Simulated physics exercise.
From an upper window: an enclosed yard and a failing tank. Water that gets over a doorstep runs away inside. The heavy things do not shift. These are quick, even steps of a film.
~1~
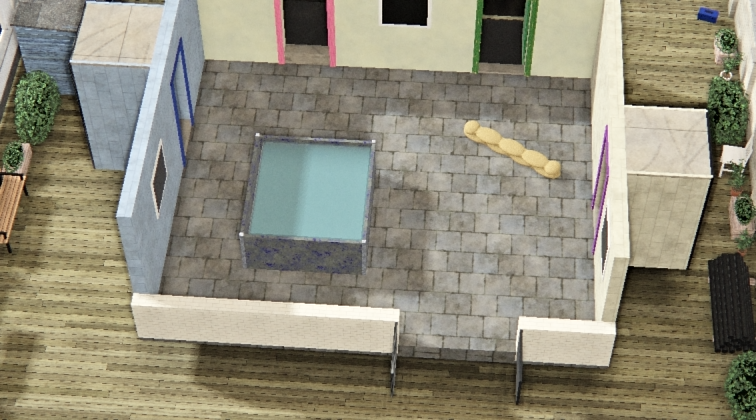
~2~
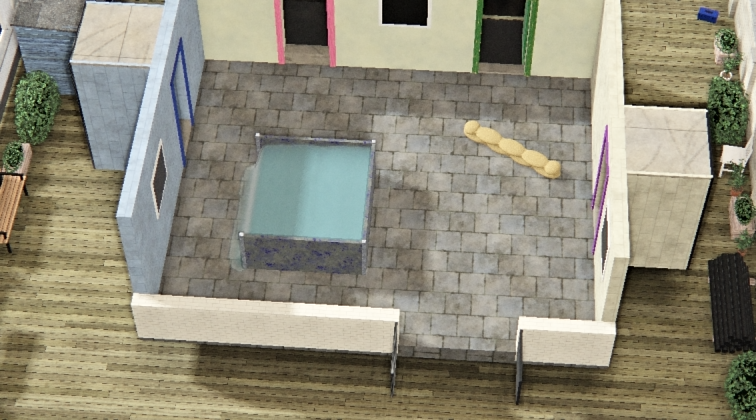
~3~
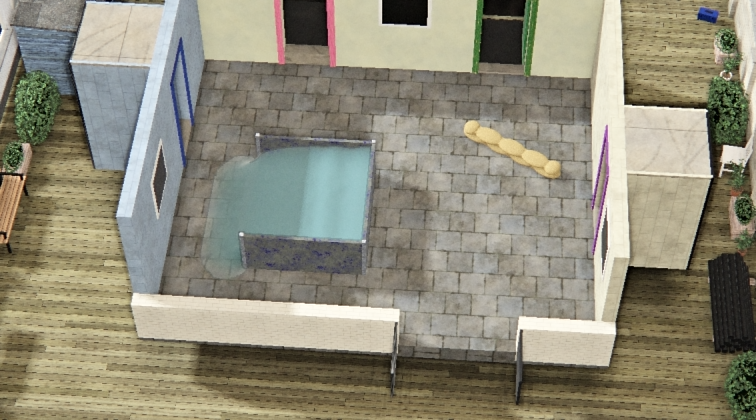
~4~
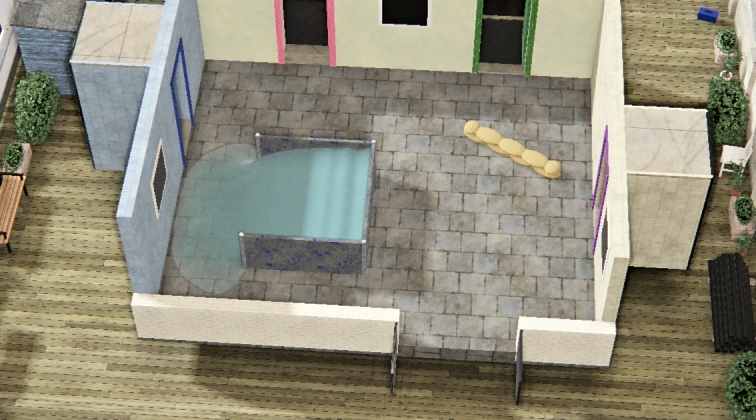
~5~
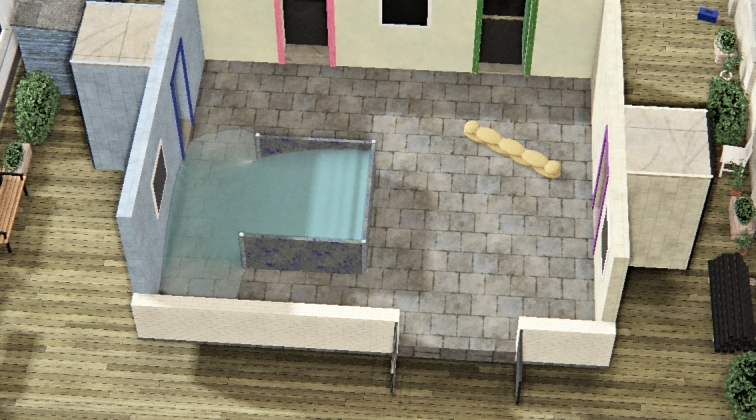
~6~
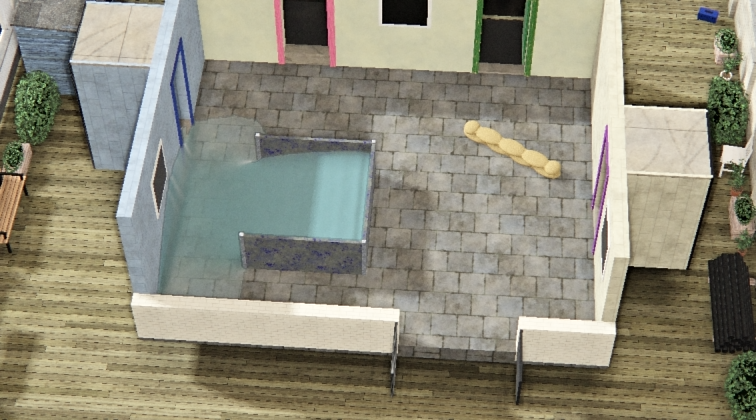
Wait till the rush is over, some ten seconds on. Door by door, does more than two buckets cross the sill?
The purple door holds within the limit; the green door floods; the pink door holds within the limit; the blue door floods.
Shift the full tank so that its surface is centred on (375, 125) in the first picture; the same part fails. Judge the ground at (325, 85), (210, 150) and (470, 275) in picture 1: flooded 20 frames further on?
In that order: Flooded, wet, free of water.
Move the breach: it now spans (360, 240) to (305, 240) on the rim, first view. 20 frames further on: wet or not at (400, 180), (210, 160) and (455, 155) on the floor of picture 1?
In turn: Dry, wet, dry.
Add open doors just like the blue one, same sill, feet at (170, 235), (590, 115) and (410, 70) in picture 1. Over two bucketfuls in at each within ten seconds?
One after the other: Goes over, stays under, is under.
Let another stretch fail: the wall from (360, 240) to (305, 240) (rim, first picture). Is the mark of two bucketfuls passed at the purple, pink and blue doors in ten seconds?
My reading: Purple keeps below it, pink takes less, blue lets less in.
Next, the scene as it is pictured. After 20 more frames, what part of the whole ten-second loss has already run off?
Roughly 25 per cent.
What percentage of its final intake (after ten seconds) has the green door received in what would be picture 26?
Near 0 in a hundred.
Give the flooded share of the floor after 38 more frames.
I make it 90 per cent.
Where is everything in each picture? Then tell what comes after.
Still water in the water tank at (309, 191), in the first picture.
Water pours out at (254, 207) and has run to a hidden place, in the second picture.
The front is at (237, 159), out from the gap at (254, 208), in the third picture.
Water pours out at (254, 209) and has run to (233, 147), in the fourth picture.
The front is at (189, 145), out from the gap at (254, 210), in the fifth picture.
The front is at (193, 123), out from the gap at (254, 210), in the sixth picture.
A moment on, water covers 15 % of the floor; the purple door not reached, the green door not reached, the pink door not reached, the blue door under two buckets in.
Next, water covers 30 % of the floor; the purple door not reached, the green door not reached, the pink door wet at the sill, nothing in, the blue door over two buckets in.
Then, water covers 60 % of the floor; the purple door not reached, the green door wet at the sill, nothing in, the pink door wet at the sill, nothing in, the blue door over two buckets in.
Later, water covers 90 % of the floor; the purple door wet at the sill, nothing in, the green door wet at the sill, nothing in, the pink door wet at the sill, nothing in, the blue door far over two buckets in.
In the end, water covers 95 % of the floor; the purple door wet at the sill, nothing in, the green door over two buckets in, the pink door wet at the sill, nothing in, the blue door far over two buckets in.
